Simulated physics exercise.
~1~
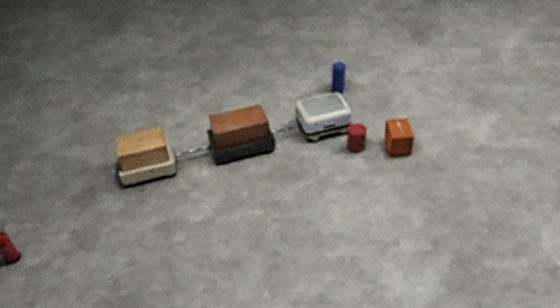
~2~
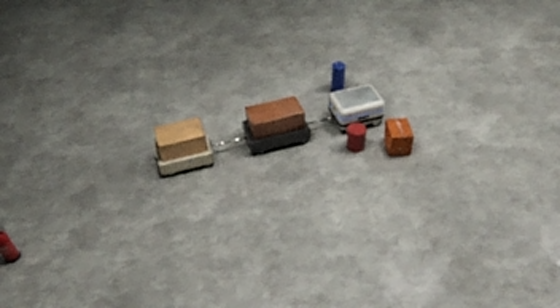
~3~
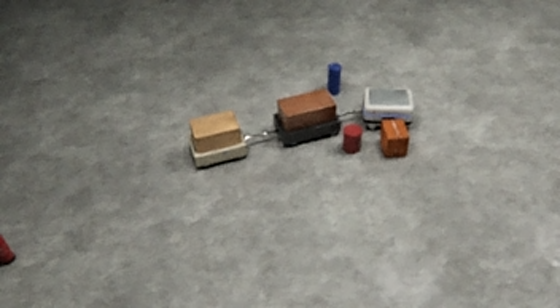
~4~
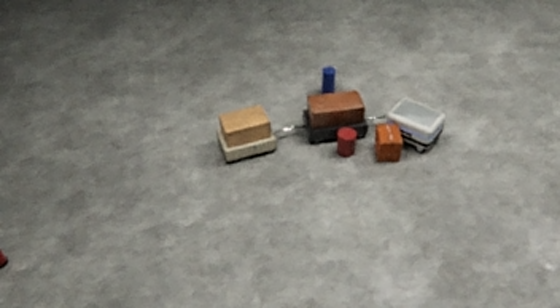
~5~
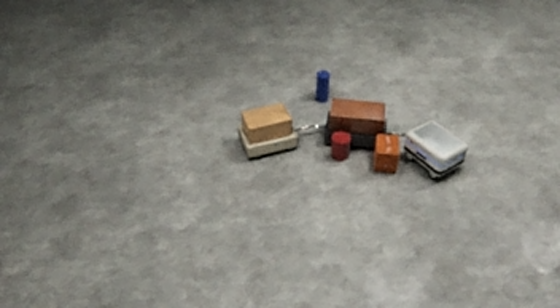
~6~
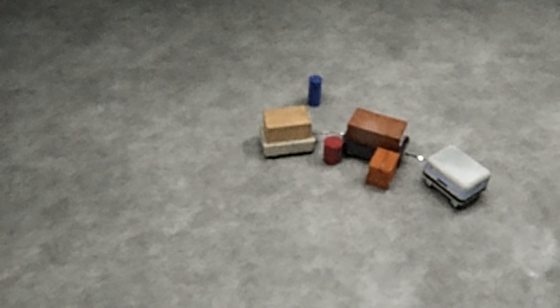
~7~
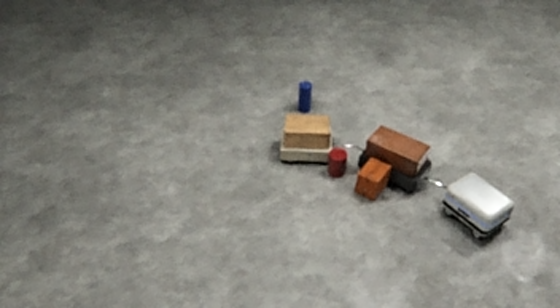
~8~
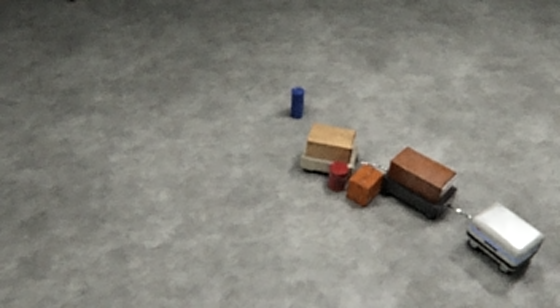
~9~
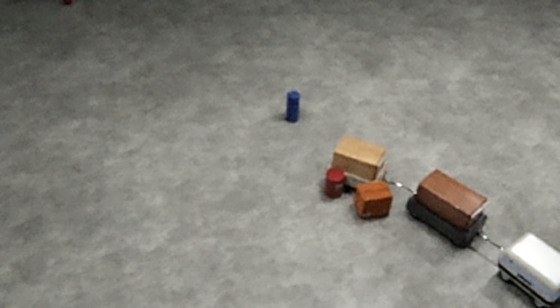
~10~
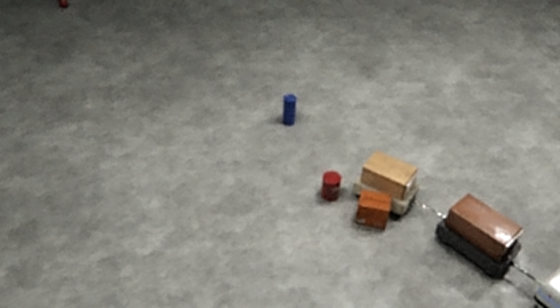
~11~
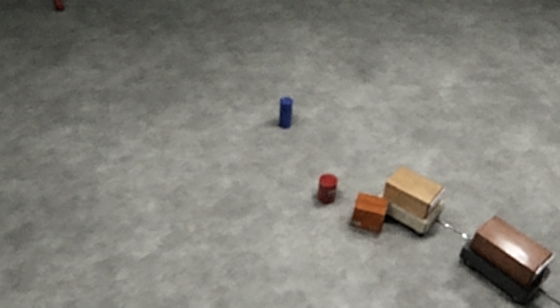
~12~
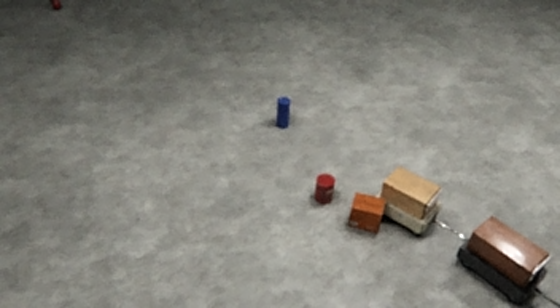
A small white tug tows two carts, the nearer carrying a dark brown box and the rear one a tan box, across a mottled grey floor seen from above at an angle. A blue canister stands behind its path, with a red pail and an orange box in front. The tug heads right, then curves toward the lower right, and the orange box is pushed as the first cart cuts the corner. The rear cart then shifts the upright pail and the orange box farther. The tug leaves view, and the carts stop at lower right, the canister still standing.
